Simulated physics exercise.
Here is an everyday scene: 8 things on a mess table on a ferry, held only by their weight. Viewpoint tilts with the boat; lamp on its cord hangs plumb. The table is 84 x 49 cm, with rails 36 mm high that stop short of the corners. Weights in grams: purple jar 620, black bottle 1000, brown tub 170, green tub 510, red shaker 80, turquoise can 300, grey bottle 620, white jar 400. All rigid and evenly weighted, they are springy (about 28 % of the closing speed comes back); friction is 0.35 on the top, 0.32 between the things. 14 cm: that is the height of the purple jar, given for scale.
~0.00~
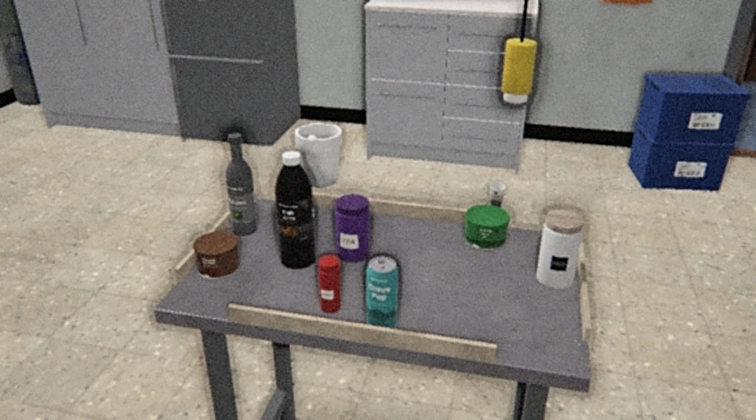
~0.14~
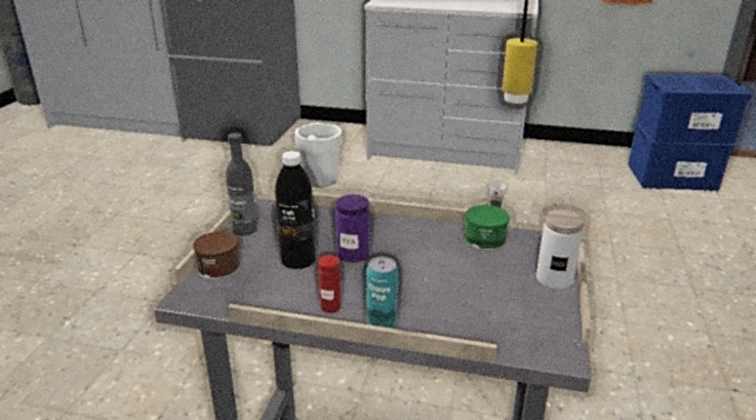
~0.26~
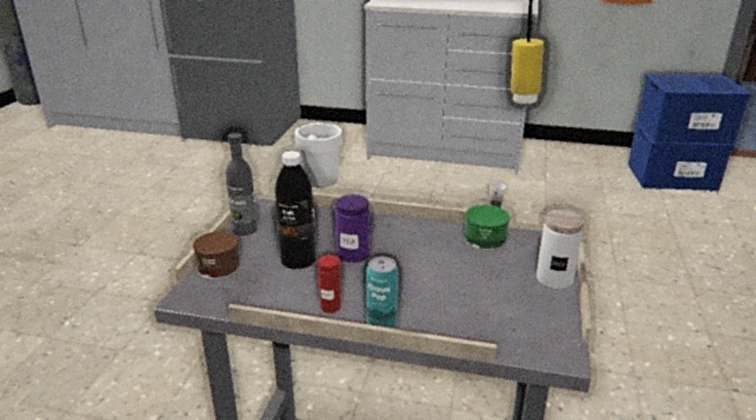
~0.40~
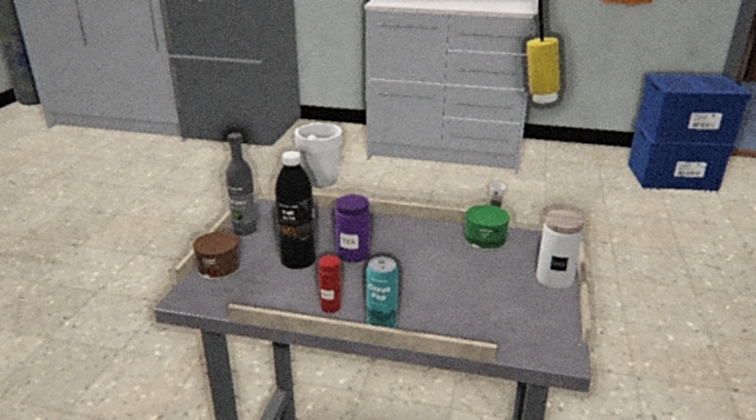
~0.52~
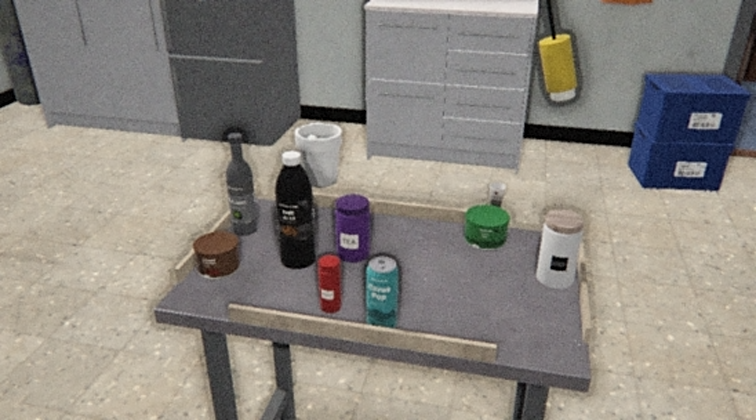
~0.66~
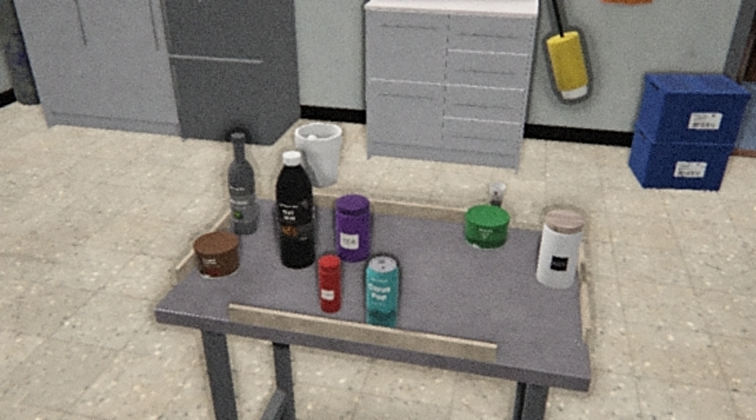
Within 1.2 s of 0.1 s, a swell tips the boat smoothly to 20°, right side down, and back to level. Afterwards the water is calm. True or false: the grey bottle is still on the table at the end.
True.
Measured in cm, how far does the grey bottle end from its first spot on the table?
Start to finish, roughly 21 cm.
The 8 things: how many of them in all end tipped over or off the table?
My answer is 1.
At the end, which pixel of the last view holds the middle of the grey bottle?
In the end it sits at around (318, 210).
Around 1.06 s, floor tilted 7°, right side down; grey bottle on its side near (307, 220).
Around 1.26 s, boat level; grey bottle on its side near (317, 220); purple jar shifted 2 cm.
Finally (3.4 s), on their side or leaning hard on the table, grey bottle; the other 7 still in place (within 5 cm). In the last view, grey bottle near (318, 210).
